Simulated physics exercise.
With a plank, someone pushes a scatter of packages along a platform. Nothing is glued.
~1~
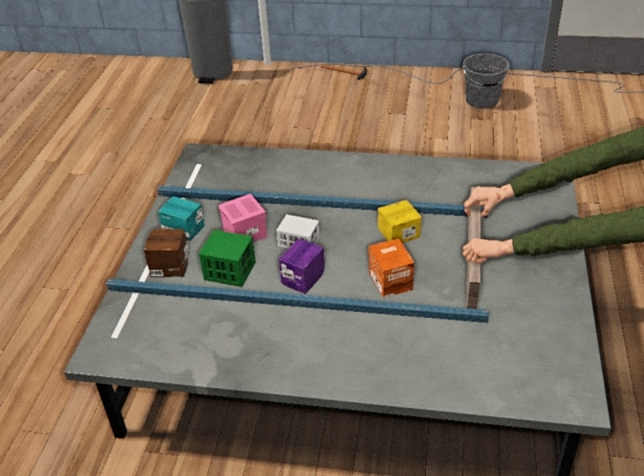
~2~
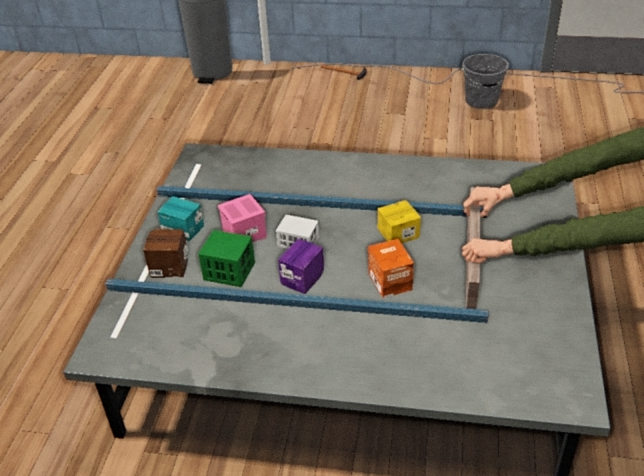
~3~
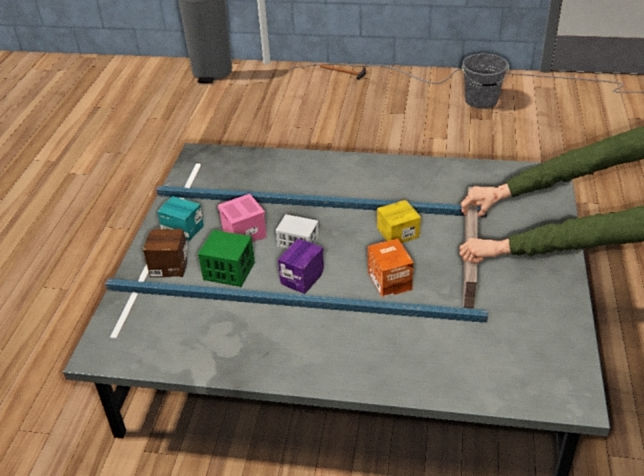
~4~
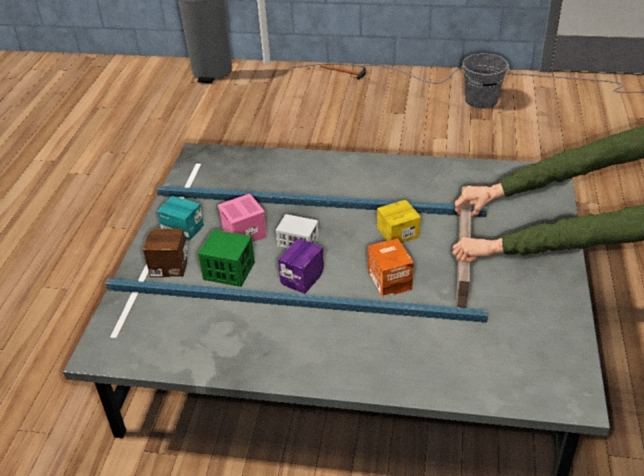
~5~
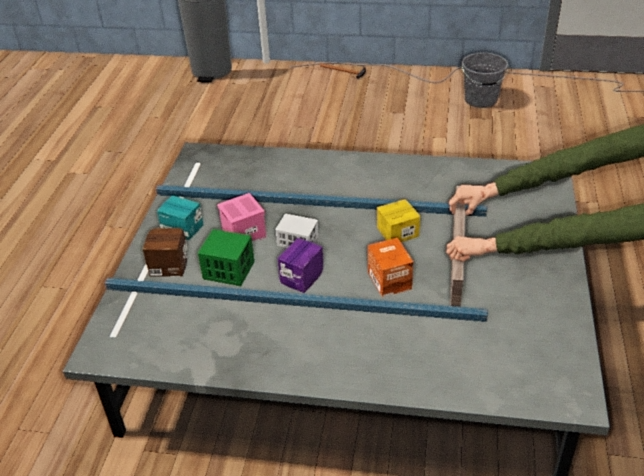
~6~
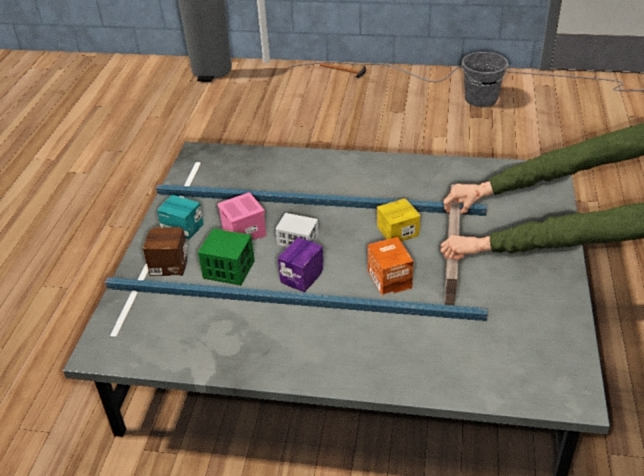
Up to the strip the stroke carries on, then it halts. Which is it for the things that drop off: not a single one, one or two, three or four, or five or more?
It is five or more.
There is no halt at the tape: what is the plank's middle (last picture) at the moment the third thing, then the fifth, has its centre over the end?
I'd put it close to (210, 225) and later close to (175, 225).
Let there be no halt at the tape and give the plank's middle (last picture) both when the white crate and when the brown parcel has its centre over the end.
Roughly (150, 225); roughly (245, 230).
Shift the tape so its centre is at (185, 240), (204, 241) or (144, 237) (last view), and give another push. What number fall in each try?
Those tries give 3, 3 and 8.
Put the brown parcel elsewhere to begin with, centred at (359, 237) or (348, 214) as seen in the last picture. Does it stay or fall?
Result for the brown parcel: It is still there at position one; it leaves the top at position two.
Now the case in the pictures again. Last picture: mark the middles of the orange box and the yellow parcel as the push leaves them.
The orange box at (135, 243), the yellow parcel at (158, 200).
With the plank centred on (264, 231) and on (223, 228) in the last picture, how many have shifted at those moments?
At the first spot 8, then 8.
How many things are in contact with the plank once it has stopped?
That makes 3.
Early on, none off yet; turquoise parcel at rest near (181, 217); brown parcel at rest near (166, 252); green crate at rest near (227, 257).
A while later, none off yet; turquoise parcel travelled a little near (166, 215); brown parcel travelled about its own width near (128, 248); green crate travelled about its own width near (163, 254).
Finally, the number that fall off is five or more; lost, purple parcel, pink tote, green crate, brown parcel and turquoise parcel.
